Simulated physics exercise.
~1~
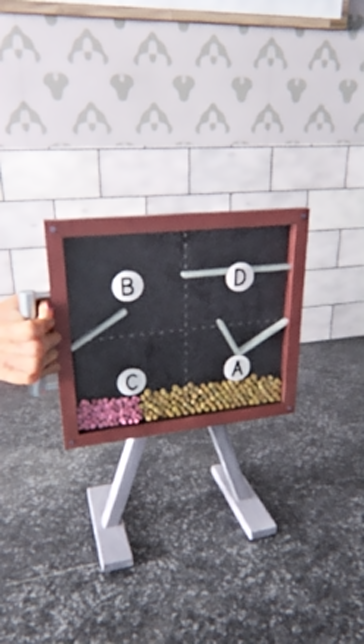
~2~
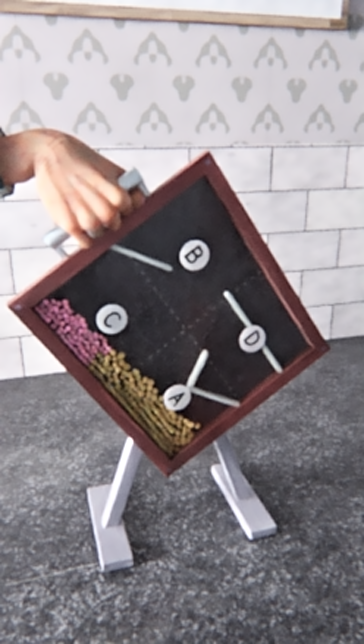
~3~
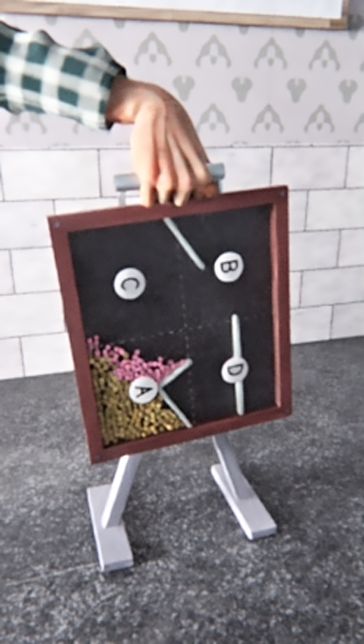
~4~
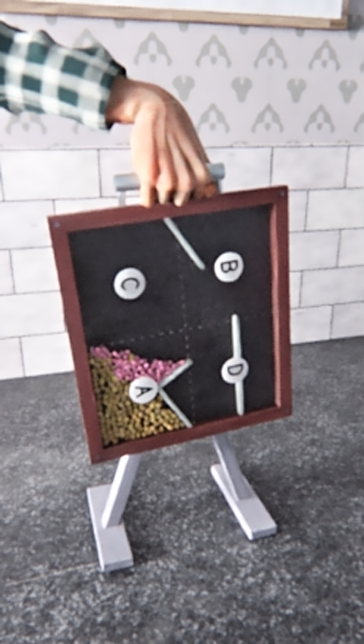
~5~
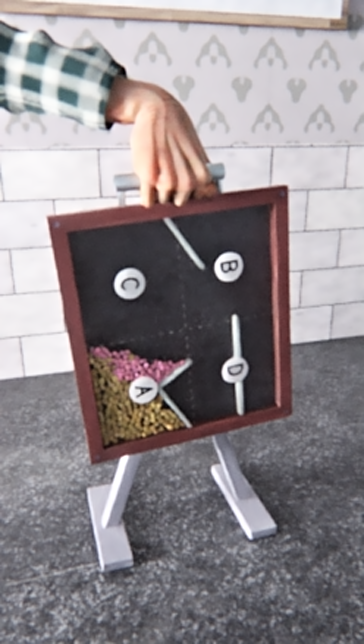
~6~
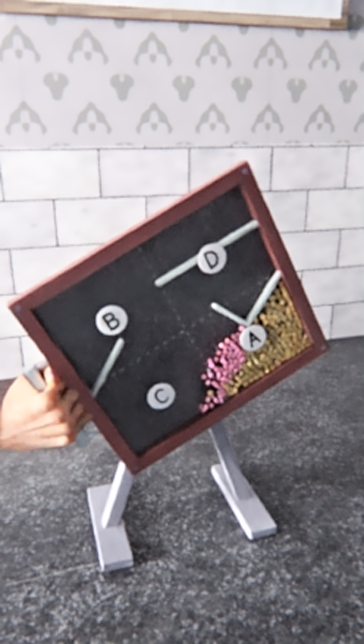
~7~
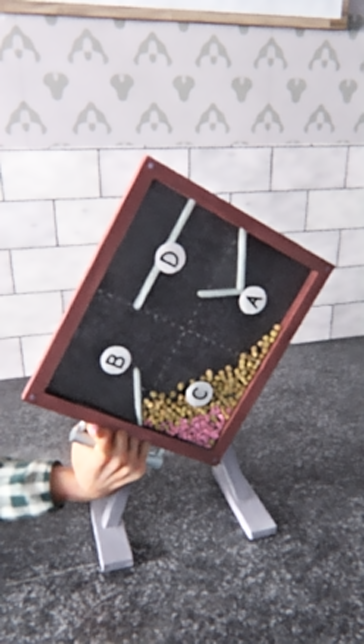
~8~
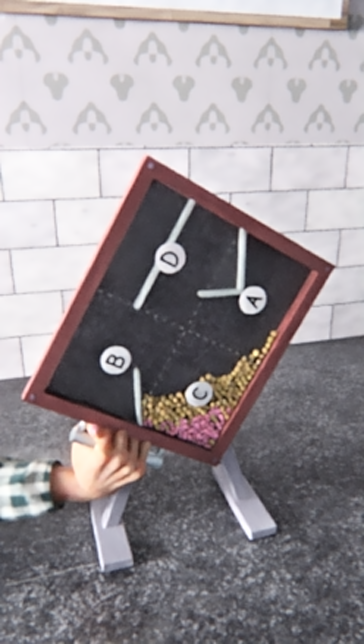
On a grey countertop, a hand turns a framed box clockwise, then back anticlockwise, and beads settle around C.
